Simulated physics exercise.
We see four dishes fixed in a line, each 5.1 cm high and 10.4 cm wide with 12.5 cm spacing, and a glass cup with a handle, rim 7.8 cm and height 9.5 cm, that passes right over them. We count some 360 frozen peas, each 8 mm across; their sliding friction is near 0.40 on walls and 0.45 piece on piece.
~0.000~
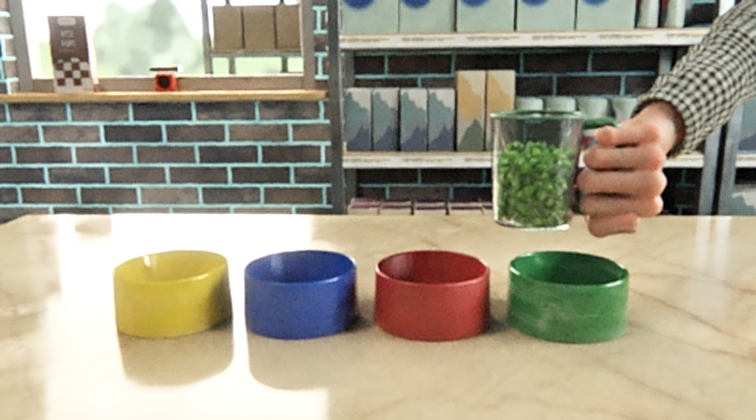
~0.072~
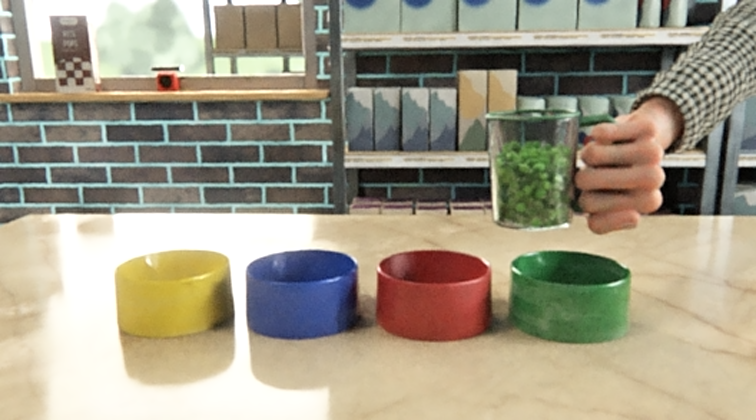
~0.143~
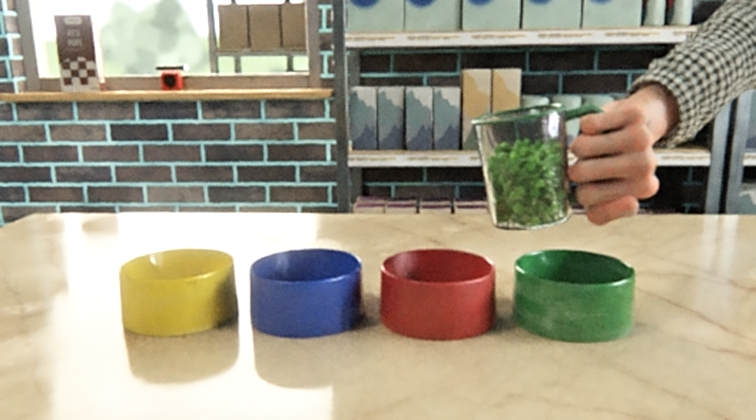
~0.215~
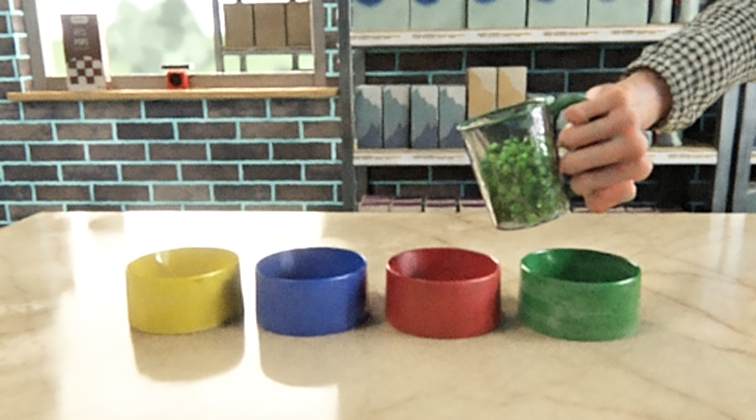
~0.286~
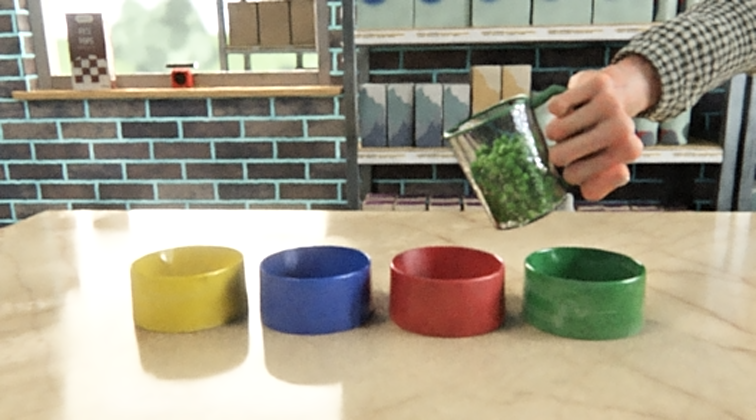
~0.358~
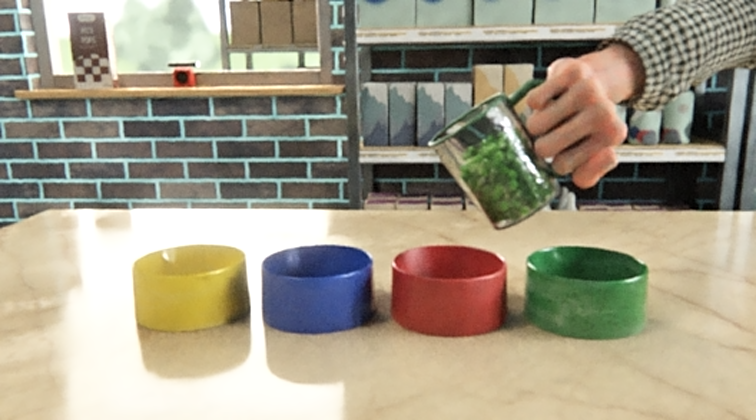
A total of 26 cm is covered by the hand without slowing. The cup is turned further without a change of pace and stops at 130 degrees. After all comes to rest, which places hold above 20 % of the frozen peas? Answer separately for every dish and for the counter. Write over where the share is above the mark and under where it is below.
Red dish: Under; blue dish: Over; green dish: Under; yellow dish: Under; counter: Under.
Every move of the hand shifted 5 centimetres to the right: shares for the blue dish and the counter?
Result - blue 90 / counter 10.
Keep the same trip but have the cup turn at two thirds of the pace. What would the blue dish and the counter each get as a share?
Result: Blue dish 0, counter 10.
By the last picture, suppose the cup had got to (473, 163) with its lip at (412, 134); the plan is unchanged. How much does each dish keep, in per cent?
Kept per dish: Red = 0, blue = 0, green = 0, yellow = 100.
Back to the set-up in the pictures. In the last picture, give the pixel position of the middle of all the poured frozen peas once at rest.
Close to pixel (304, 293).
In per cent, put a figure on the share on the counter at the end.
About 10 percent.
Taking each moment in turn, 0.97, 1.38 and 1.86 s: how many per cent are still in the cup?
Going in order, it reads 95, then 0, and finally 0 per cent.
Then, at 0.97 s, tilt 105 degrees; cup holds 95 %, blue 5 %.
Then, at 1.38 s, tilt 130 degrees; cup holds 0 %, blue 90 %.
After 1.86 s, tilt 130 degrees; cup holds 0 %, blue 90 %.
By 2.2 s all is still; red 0 %, blue 90 %, green 0 %, yellow 0 %, counter 10 %.
